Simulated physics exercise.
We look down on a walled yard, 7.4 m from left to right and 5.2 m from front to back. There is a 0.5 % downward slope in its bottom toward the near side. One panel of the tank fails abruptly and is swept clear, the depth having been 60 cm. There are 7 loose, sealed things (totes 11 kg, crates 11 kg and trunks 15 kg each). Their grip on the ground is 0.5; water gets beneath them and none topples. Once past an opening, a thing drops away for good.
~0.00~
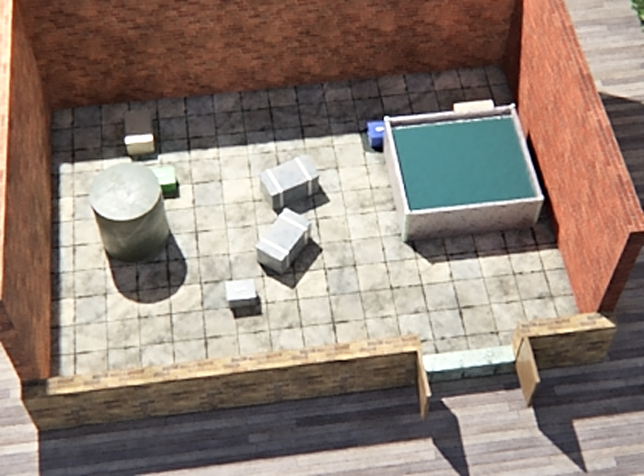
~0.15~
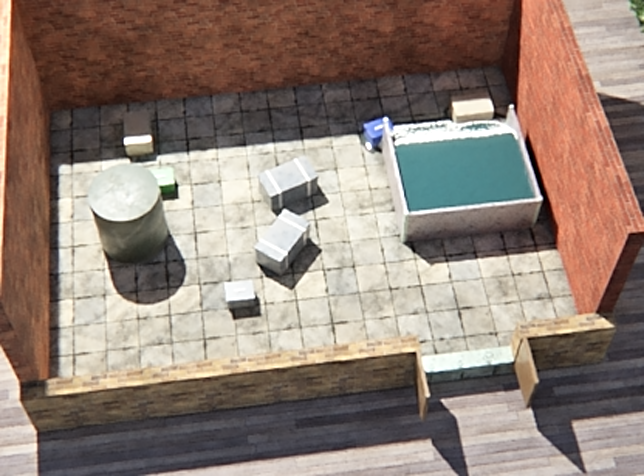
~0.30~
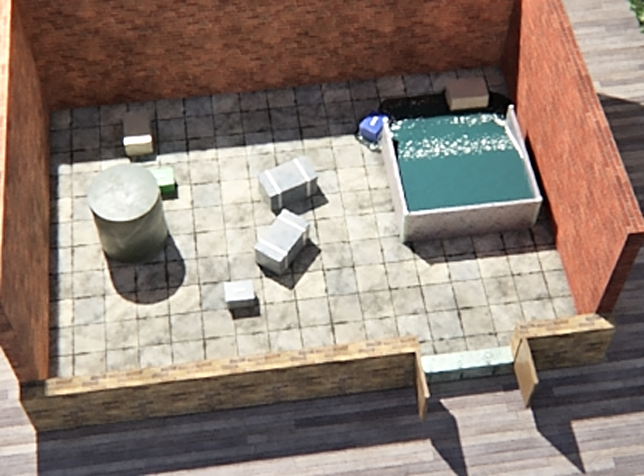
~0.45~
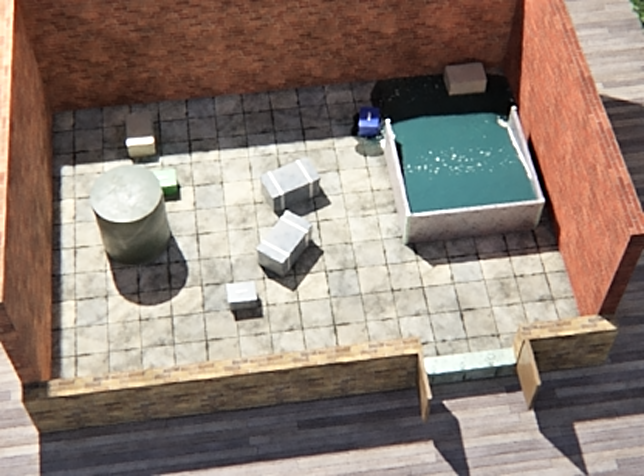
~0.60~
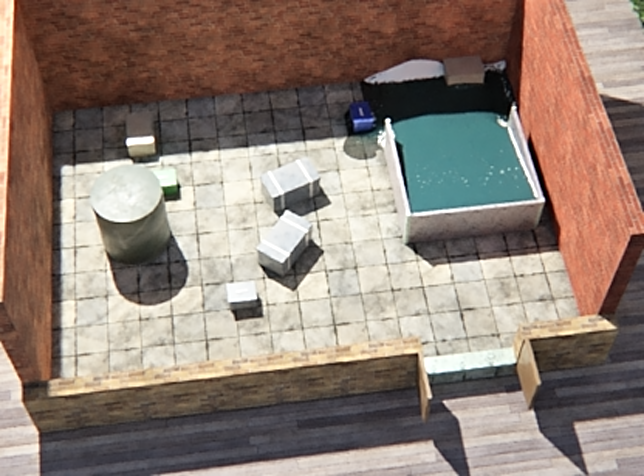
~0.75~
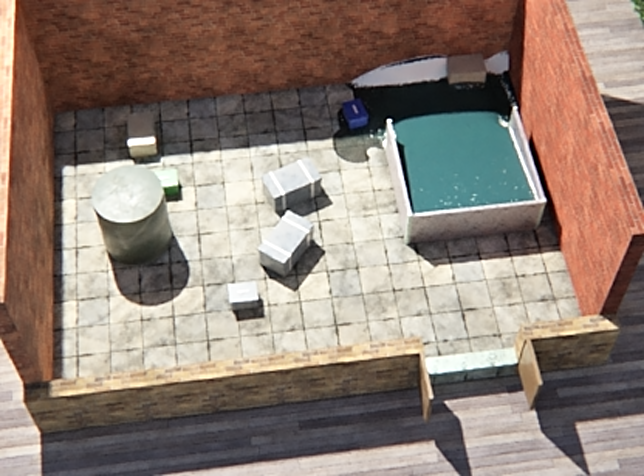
In a walled yard, water spills from a tank's back side, pushing a blue box left.
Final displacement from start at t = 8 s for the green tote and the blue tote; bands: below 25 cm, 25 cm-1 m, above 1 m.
Result - green tote: Above 1 m; blue tote: Above 1 m.
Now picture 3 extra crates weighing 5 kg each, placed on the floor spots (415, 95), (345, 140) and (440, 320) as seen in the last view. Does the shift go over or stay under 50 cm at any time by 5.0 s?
The first one ends up beyond that, the second beyond that, the third inside that.
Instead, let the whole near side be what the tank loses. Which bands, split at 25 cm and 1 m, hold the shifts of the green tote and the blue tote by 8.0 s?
Outcome - green tote: No real movement, blue tote: No real movement.
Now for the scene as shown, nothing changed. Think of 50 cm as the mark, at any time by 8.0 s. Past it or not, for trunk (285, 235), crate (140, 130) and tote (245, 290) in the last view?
Well, going one by one, it's not that far, too far and not that far.
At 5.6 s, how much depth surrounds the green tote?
Depth approx. 9 cm.
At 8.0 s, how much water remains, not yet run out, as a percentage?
Somewhere near 98 percent, give or take.
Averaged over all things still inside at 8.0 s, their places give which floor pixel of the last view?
(244, 221).
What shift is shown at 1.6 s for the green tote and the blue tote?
Roughly 0 and 100 cm.
After 1.6 s the green tote is near (164, 178), 0.0 m from its start, aground; the blue tote is near (330, 109), 1.0 m from its start, aground; 0 of 7 are out; 1 afloat.
After 3.6 s the green tote is near (149, 187), 0.3 m from its start, aground; the blue tote is near (224, 193), 2.7 m from its start, aground; 0 of 7 are out; 2 afloat.
After 5.6 s the green tote is near (86, 223), 1.4 m from its start, afloat; the blue tote is near (196, 227), 3.3 m from its start, aground; 0 of 7 are out; 3 afloat.
After 8.0 s the green tote is near (92, 263), 1.8 m from its start, aground; the blue tote is near (196, 227), 3.3 m from its start, aground; 0 of 7 are out; 2 afloat.
